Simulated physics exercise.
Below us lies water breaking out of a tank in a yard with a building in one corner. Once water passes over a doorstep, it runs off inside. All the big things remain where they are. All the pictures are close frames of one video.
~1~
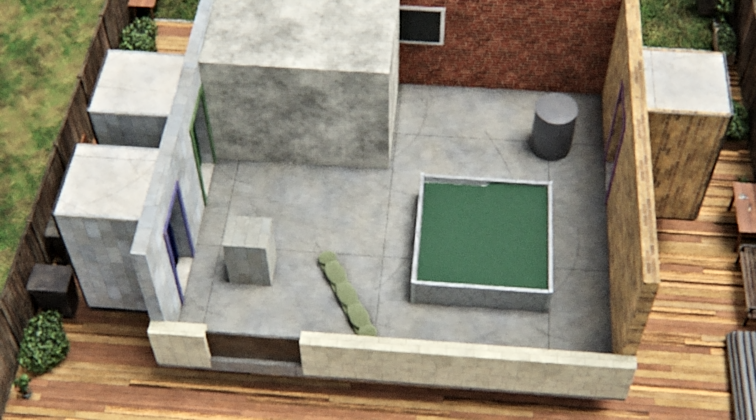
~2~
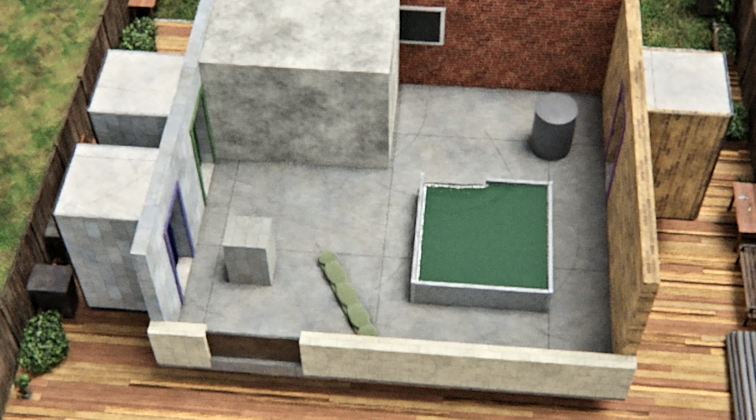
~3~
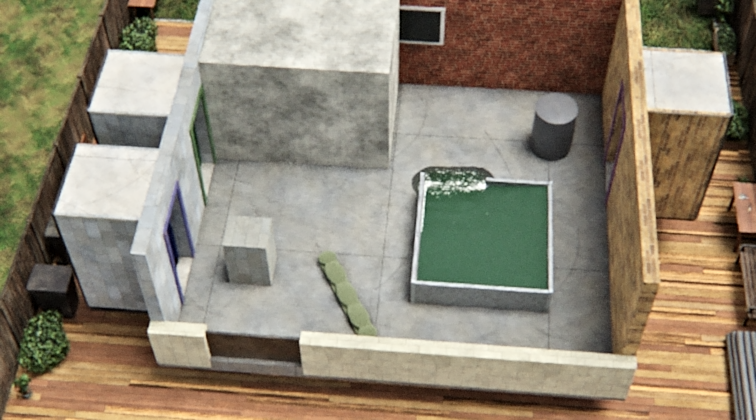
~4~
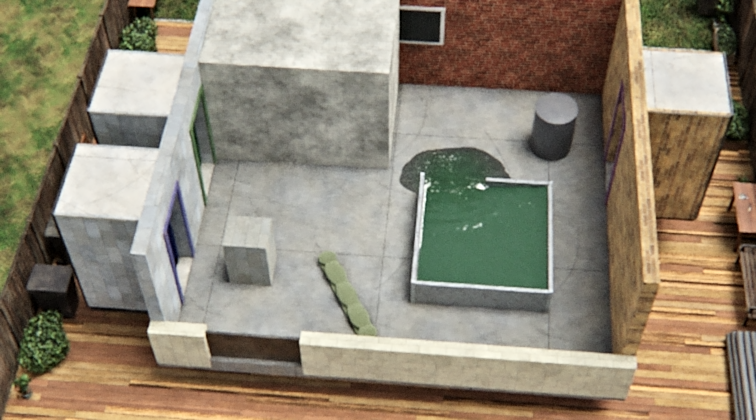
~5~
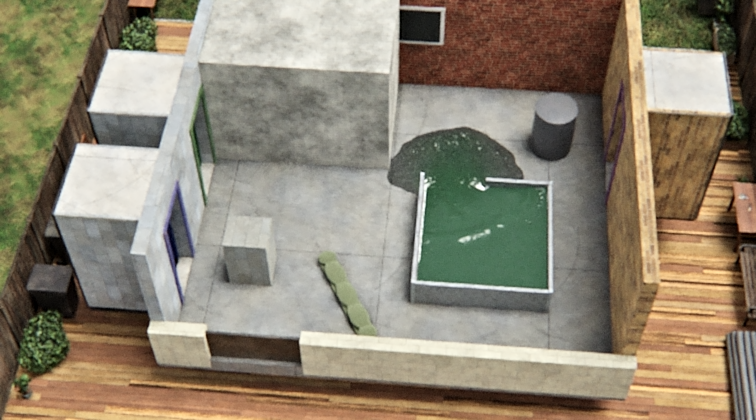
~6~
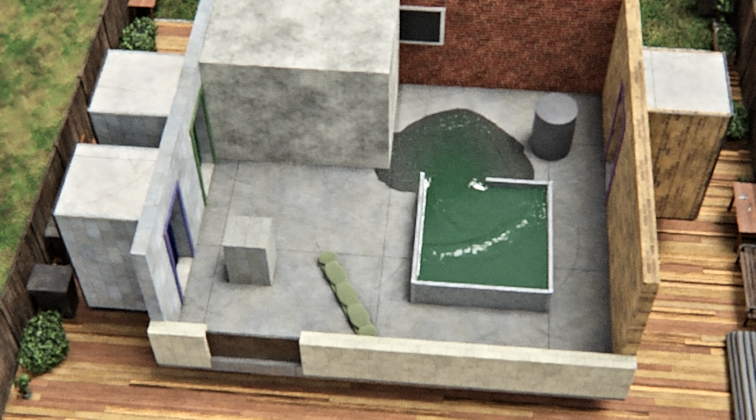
The video shows a walled concrete yard from above, where still green water in an open square tank breaks out through a gap in the far side and spreads across the grey floor in a widening dark patch.
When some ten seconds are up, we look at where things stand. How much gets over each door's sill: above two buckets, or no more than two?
As I see it, the green door sees two pails or less; the purple door sees two pails or less; the blue door sees two pails or less.
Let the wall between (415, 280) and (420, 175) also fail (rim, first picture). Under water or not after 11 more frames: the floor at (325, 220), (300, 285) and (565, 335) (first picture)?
Going through them, the first would be submerged, the next submerged and the last still bare.
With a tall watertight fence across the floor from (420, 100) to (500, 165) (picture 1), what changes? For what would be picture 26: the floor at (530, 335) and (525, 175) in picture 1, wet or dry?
In turn: Clear, awash.
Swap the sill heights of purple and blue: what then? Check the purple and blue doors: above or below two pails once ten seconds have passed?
Note: Purple door above threshold; blue door sub-threshold.
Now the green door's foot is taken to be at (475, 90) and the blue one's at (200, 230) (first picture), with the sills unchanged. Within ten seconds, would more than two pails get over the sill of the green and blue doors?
Green: Above; blue: Below.
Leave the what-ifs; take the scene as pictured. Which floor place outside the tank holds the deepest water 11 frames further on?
My best guess is roughly (400, 85).
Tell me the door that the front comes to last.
That would be the door marked blue.
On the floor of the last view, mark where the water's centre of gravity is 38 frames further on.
Centre point: Around (489, 187).
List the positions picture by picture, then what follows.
In the first frame, still water in the open tank at (484, 234).
In the second frame, the front is at a hidden place, out from the gap on the open tank's far side.
In the third frame, the front is at (484, 174), out from the gap on the open tank's far side.
In the fourth frame, water pours out on the open tank's far side and has run to (476, 152).
In the fifth frame, the front is at (468, 131), out from the gap on the open tank's far side.
In the sixth frame, the front is at (469, 113), out from the gap on the open tank's far side.
A moment on, water covers 20 % of the floor; the green door not reached, the purple door not reached, the blue door not reached.
Next, water covers 25 % of the floor; the green door not reached, the purple door not reached, the blue door not reached.
Then, water covers 25 % of the floor; the green door not reached, the purple door wet at the sill, nothing in, the blue door not reached.
Later, water covers 55 % of the floor; the green door not reached, the purple door wet at the sill, nothing in, the blue door not reached.
In the end, water covers 80 % of the floor; the green door wet at the sill, nothing in, the purple door wet at the sill, nothing in, the blue door wet at the sill, nothing in.
